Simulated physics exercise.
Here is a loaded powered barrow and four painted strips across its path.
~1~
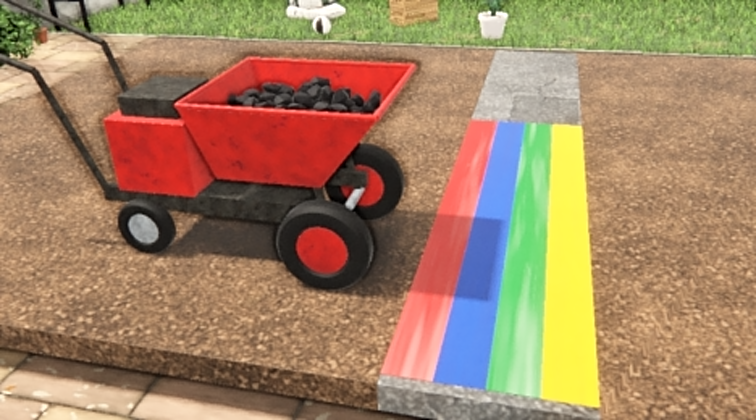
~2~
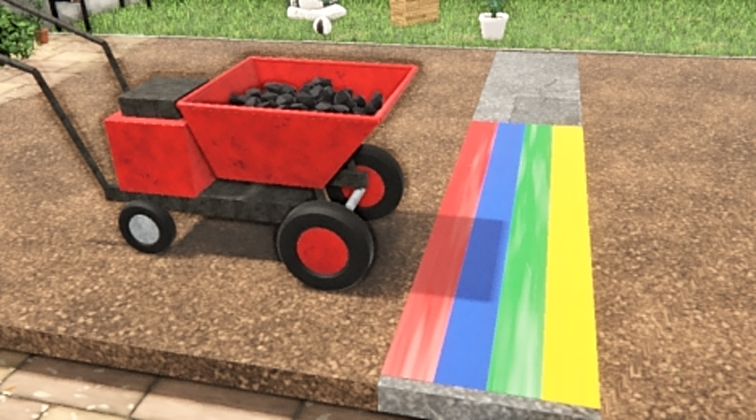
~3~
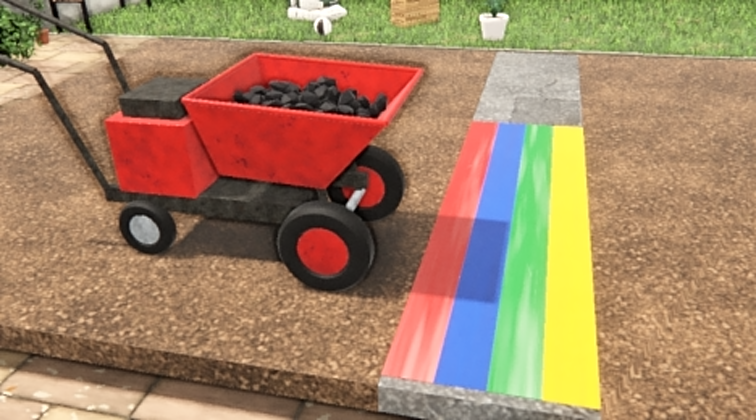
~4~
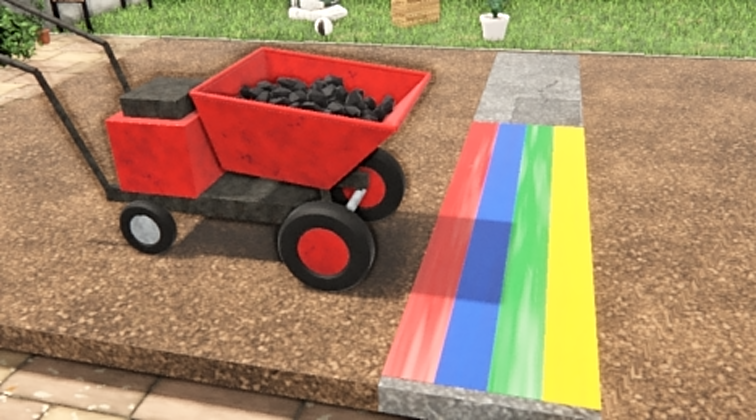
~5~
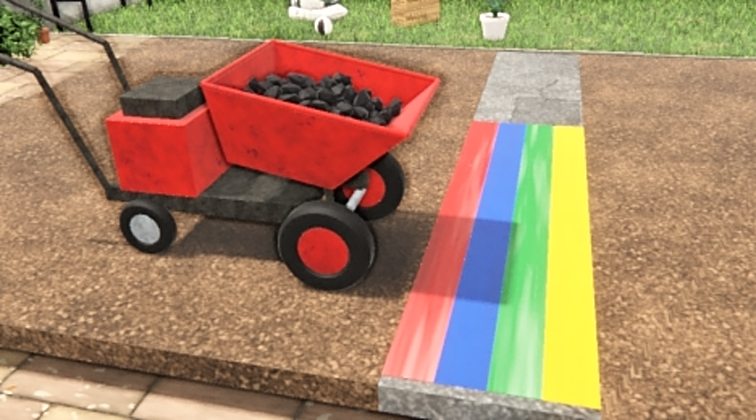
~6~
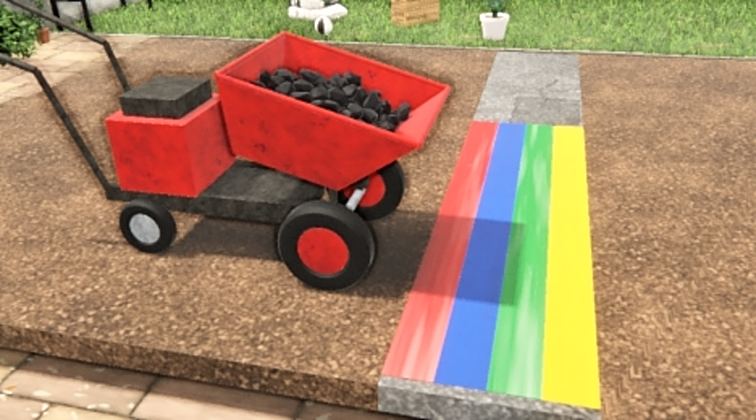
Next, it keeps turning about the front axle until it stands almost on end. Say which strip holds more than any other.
The green one gets the largest share.
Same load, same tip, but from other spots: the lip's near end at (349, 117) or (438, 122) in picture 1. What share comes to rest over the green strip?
About 30 and 10 per cent.
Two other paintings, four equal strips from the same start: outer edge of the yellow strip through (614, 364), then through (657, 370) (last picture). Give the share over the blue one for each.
Near 20 % and 30 %.
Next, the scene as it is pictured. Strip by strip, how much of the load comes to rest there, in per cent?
Red strip: 0 %, blue strip: 15 %, green strip: 30 %, yellow strip: 15 %.
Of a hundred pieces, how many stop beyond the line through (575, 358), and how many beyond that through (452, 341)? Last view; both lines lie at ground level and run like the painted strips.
Near 10 % and 70 %.
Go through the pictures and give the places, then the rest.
The first frame shows lip of the skip at (376, 119), level; top of the load at (286, 102), lumps of coal; red strip at (421, 330); blue strip at (469, 337); green strip at (518, 343); yellow strip at (570, 350).
The second frame shows lip of the skip at (379, 120), level; top of the load at (288, 103).
The third frame shows lip of the skip at (385, 124), tipped barely; top of the load at (292, 101).
The fourth frame shows lip of the skip at (395, 129), tipped a little; top of the load at (299, 99).
The fifth frame shows lip of the skip at (406, 136), tipped a little; top of the load at (286, 100).
The sixth frame shows lip of the skip at (419, 145), tipped clearly; top of the load at (296, 96); red strip at (421, 331); blue strip at (469, 338); green strip at (519, 345); yellow strip at (571, 352).
Soon after the last picture, skip tipped steeply; all in the skip.
A little later, skip tipped steeply; most in the skip; a stray few over the blue strip; a small part over the green strip; a stray few over the yellow strip; a stray few falling.
Later still, skip tipped right over; about a third in the skip; a small part over the blue strip; about a quarter over the green strip; about a quarter over the yellow strip; a small part off the paint.
At rest, skip tipped right over; about a third in the skip; a stray few over the red strip; a small part over the blue strip; about a quarter over the green strip; about a quarter over the yellow strip; a small part off the paint.
